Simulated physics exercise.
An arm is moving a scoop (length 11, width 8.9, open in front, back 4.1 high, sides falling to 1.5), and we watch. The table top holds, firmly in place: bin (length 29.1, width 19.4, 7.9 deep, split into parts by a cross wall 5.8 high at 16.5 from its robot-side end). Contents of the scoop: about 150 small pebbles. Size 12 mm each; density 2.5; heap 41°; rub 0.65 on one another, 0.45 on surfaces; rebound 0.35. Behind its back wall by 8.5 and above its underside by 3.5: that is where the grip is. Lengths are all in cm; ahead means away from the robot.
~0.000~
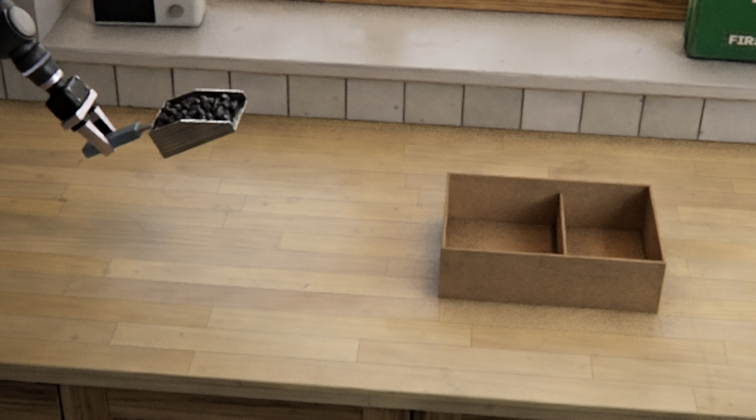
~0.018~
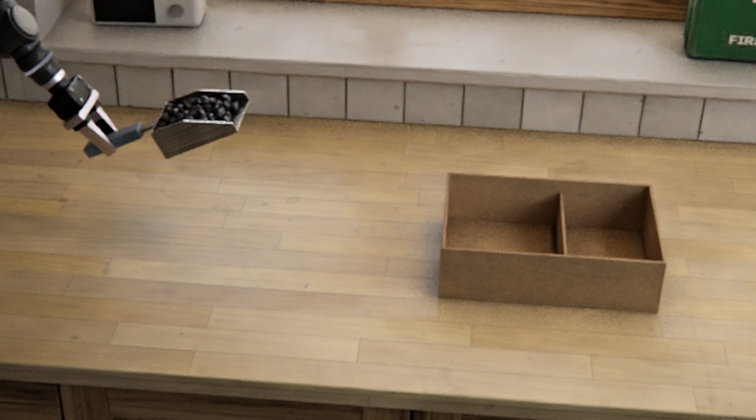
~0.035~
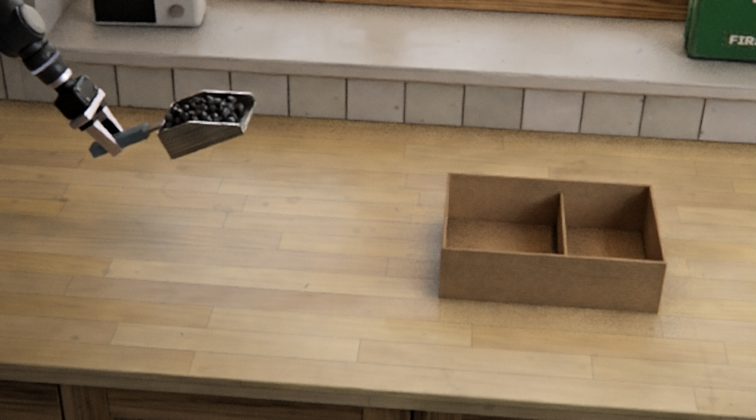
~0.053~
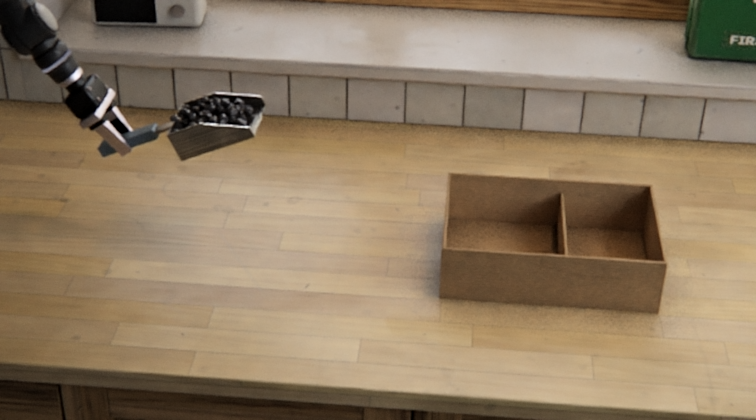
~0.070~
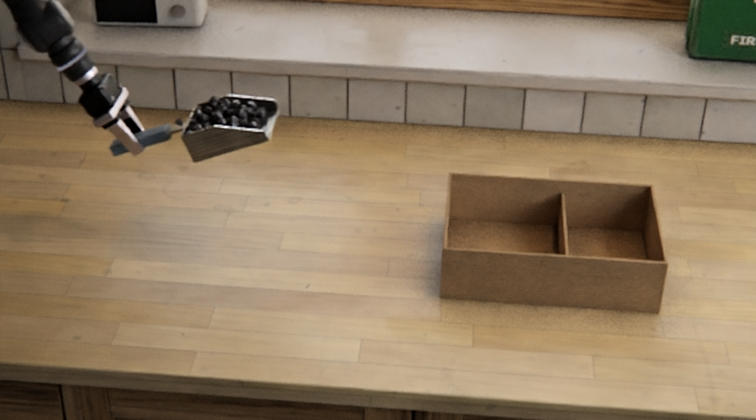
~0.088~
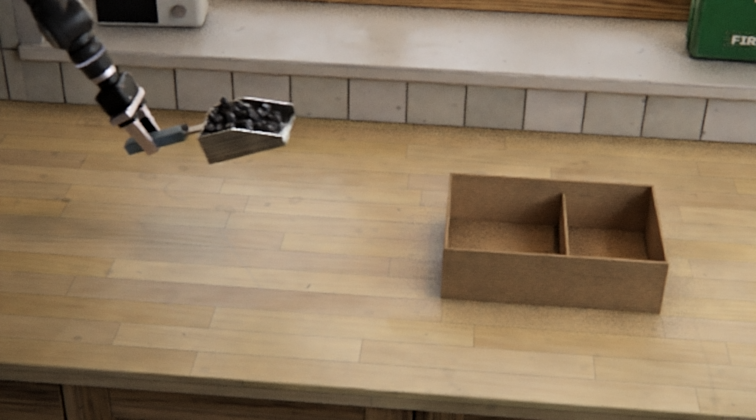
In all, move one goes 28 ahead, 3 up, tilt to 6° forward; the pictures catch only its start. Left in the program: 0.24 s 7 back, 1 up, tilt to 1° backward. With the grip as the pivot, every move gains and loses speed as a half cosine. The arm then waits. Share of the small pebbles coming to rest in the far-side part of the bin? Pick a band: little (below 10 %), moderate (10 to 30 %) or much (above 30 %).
Little.
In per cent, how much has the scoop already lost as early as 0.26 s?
Share out so far: Close to 10 %.
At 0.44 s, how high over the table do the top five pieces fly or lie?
Estimate above table: About 16 centimetres.
After 0.26 s, tilted 5° forward, highest piece 18 above the table; 139 on the scoop, 1 on the table or floor, 12 in flight or on a rim.
After 0.44 s, tilted 1° forward, highest piece 17 above the table; 108 in the robot-side part, 7 on the table or floor, 4 on the scoop, 1 in the far-side part, 32 in flight or on a rim.
After 0.73 s, level, highest piece 17 above the table; 123 in the robot-side part, 24 on the table or floor, 3 in the far-side part, 2 on the scoop.
After 1.78 s, level, highest piece 17 above the table; 123 in the robot-side part, 24 on the table or floor, 3 in the far-side part, 2 on the scoop.
In the end, 123 in the robot-side part, 24 on the table or floor, 3 in the far-side part, 2 on the scoop. That is 2 % in the far-side part of the bin.
